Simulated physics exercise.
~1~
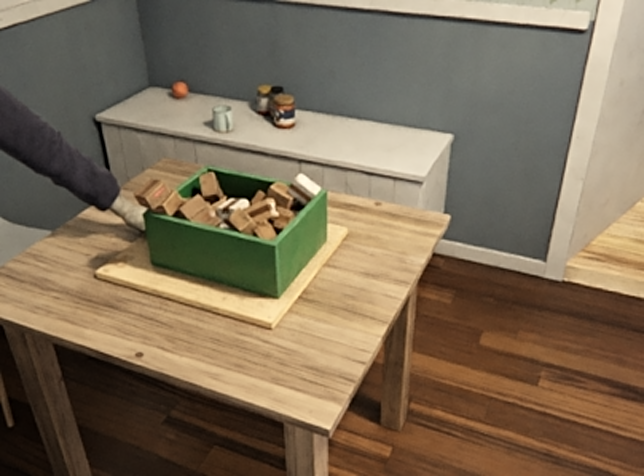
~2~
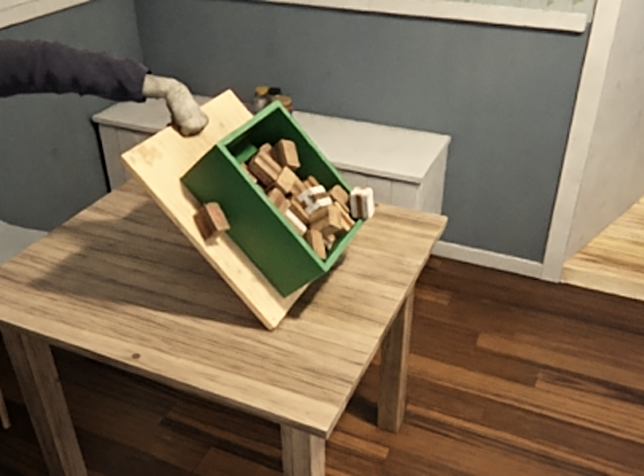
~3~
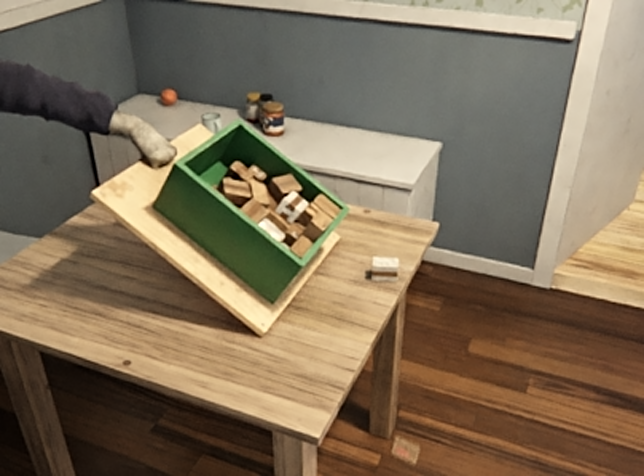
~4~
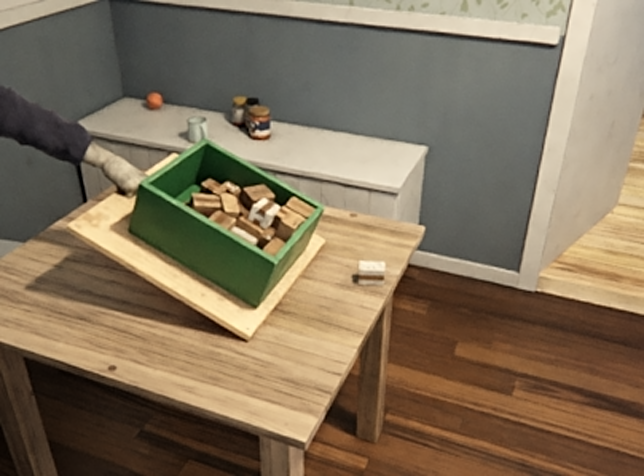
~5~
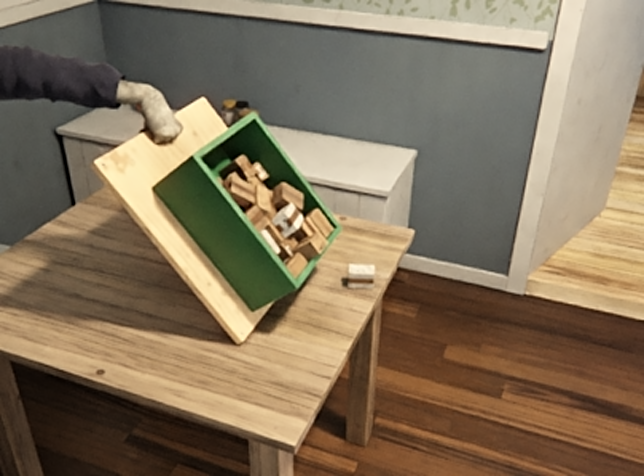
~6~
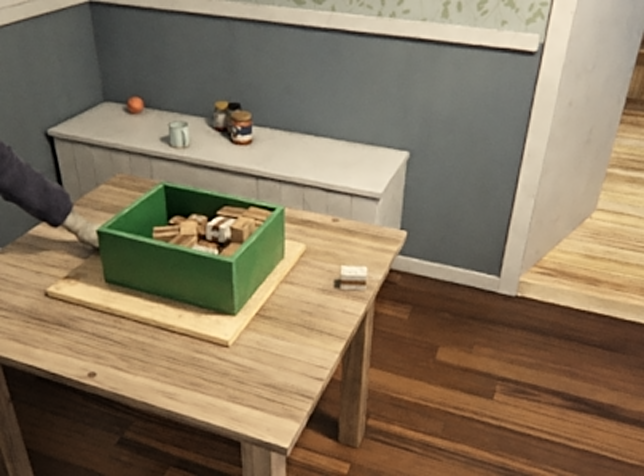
A gloved hand tips a board carrying a green box of loose wooden blocks steeply to the right, partly lowers it, raises it again and sets it flat, leaving most blocks inside and one pale piece lying on the table to the right.
